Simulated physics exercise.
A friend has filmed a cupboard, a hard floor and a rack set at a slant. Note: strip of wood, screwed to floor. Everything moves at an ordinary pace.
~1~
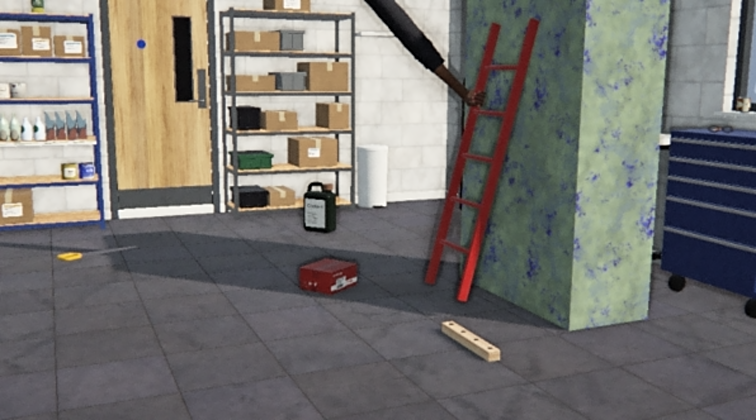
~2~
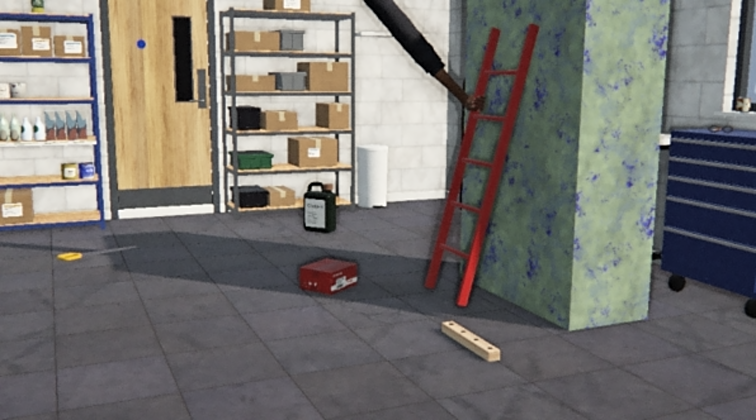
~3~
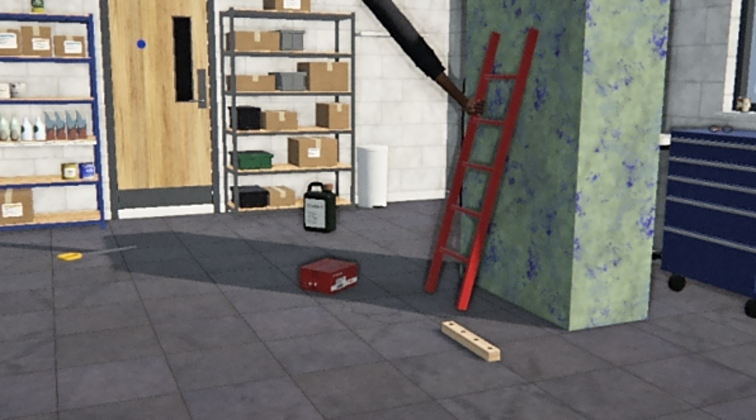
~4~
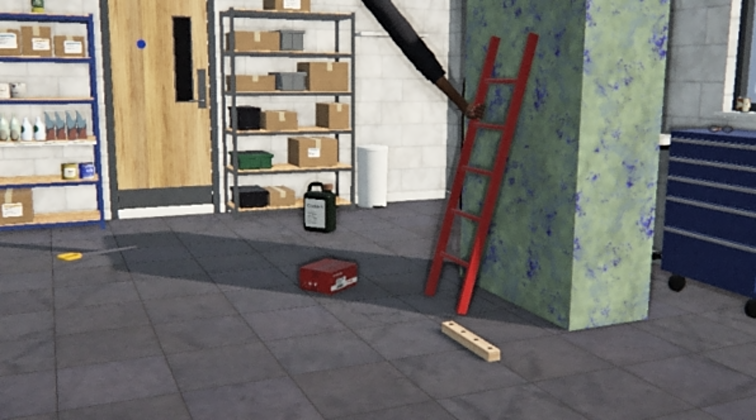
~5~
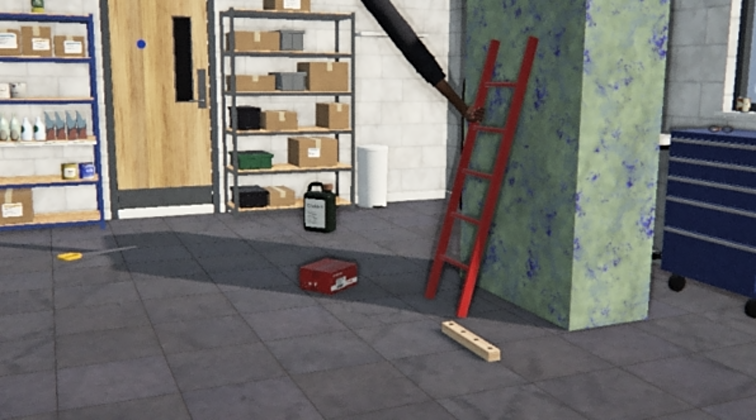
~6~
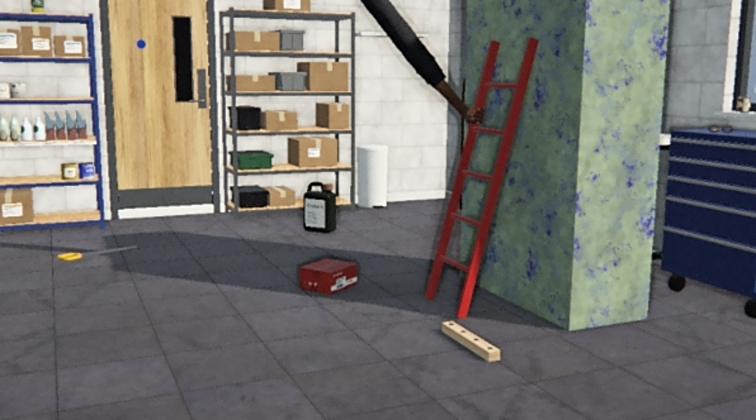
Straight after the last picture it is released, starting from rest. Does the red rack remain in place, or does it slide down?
It remains in place.
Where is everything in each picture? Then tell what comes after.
In the first picture, still on the way; red rack (479, 158); batten (469, 340).
In the second picture, still on the way; red rack (479, 163); red parcel (329, 276).
In the third picture, still on the way; red rack (479, 167); batten (469, 340).
In the fourth picture, still on the way; red rack (479, 171); red parcel (329, 276).
In the fifth picture, still on the way; red rack (479, 175); batten (469, 340).
In the sixth picture, in place, still held; red rack (479, 176); red parcel (329, 276).
Then, 1.20 s after the last picture, red rack at rest near (479, 176).
At rest, the red rack holds its place, near (479, 176); the bystanders in place.
